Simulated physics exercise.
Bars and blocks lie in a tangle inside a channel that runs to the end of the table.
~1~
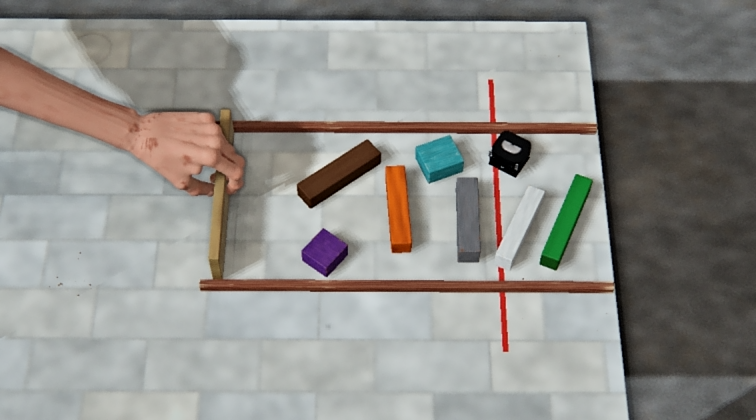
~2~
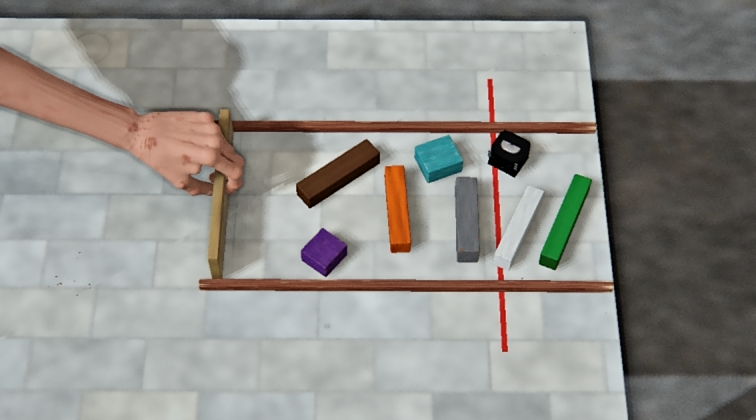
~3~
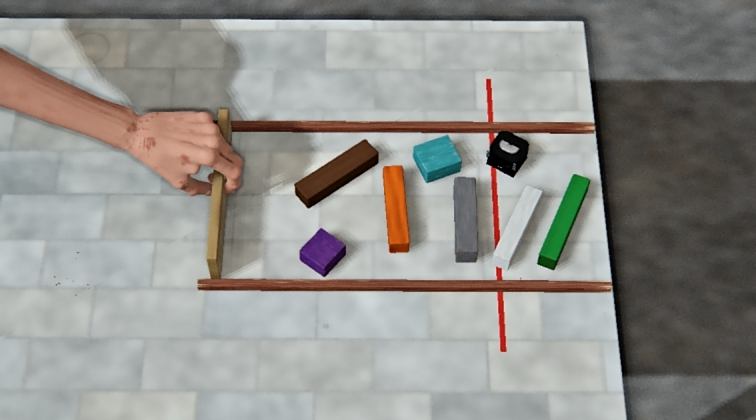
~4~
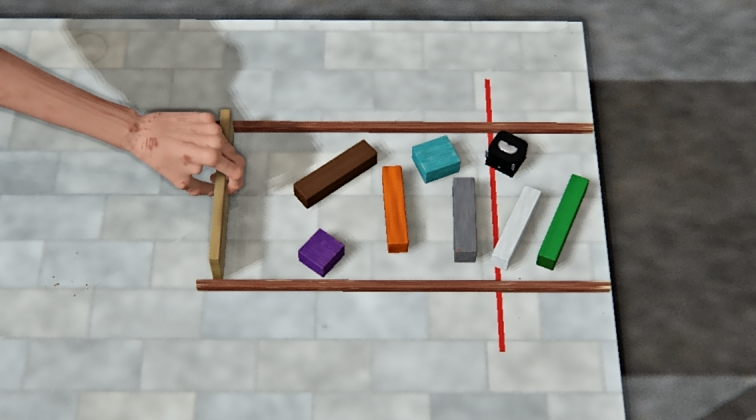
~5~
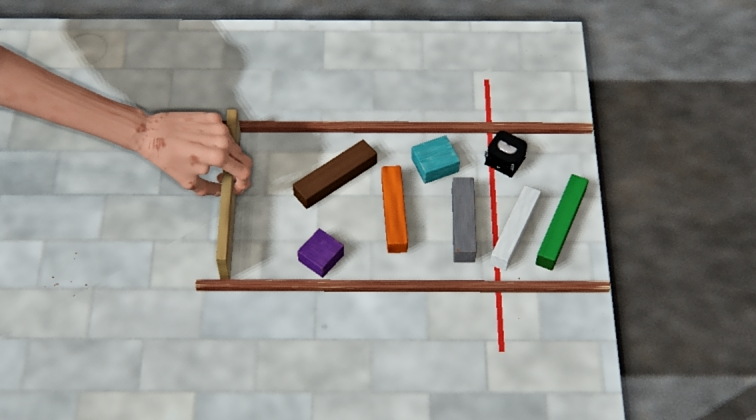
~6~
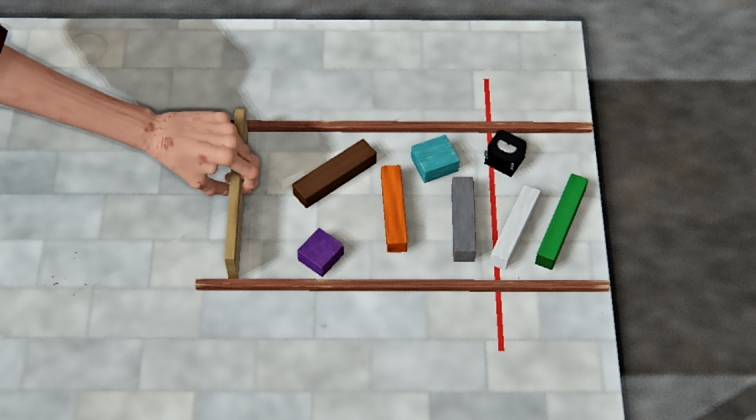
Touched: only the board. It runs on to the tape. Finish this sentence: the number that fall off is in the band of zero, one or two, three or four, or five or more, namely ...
Namely zero.
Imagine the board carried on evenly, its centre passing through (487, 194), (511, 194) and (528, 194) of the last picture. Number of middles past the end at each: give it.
Going through the three positions, you'd get 0, 1 and 3.
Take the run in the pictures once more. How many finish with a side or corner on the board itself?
At rest, 2 are in contact.
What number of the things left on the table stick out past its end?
Tally: 1.
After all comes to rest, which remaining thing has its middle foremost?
Answer - the green stick.
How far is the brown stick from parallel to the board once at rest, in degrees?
I'd put it at about 0°.
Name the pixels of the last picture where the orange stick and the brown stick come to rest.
The orange stick settles near (534, 210); as for the brown stick, near (503, 165).
Early on, none off yet; green stick at rest near (562, 221); white bar at rest near (515, 227); black case at rest near (506, 153).
A while later, none off yet; green stick at rest near (562, 221); white bar at rest near (518, 227); black case at rest near (507, 153).
Finally, the number that fall off is zero.
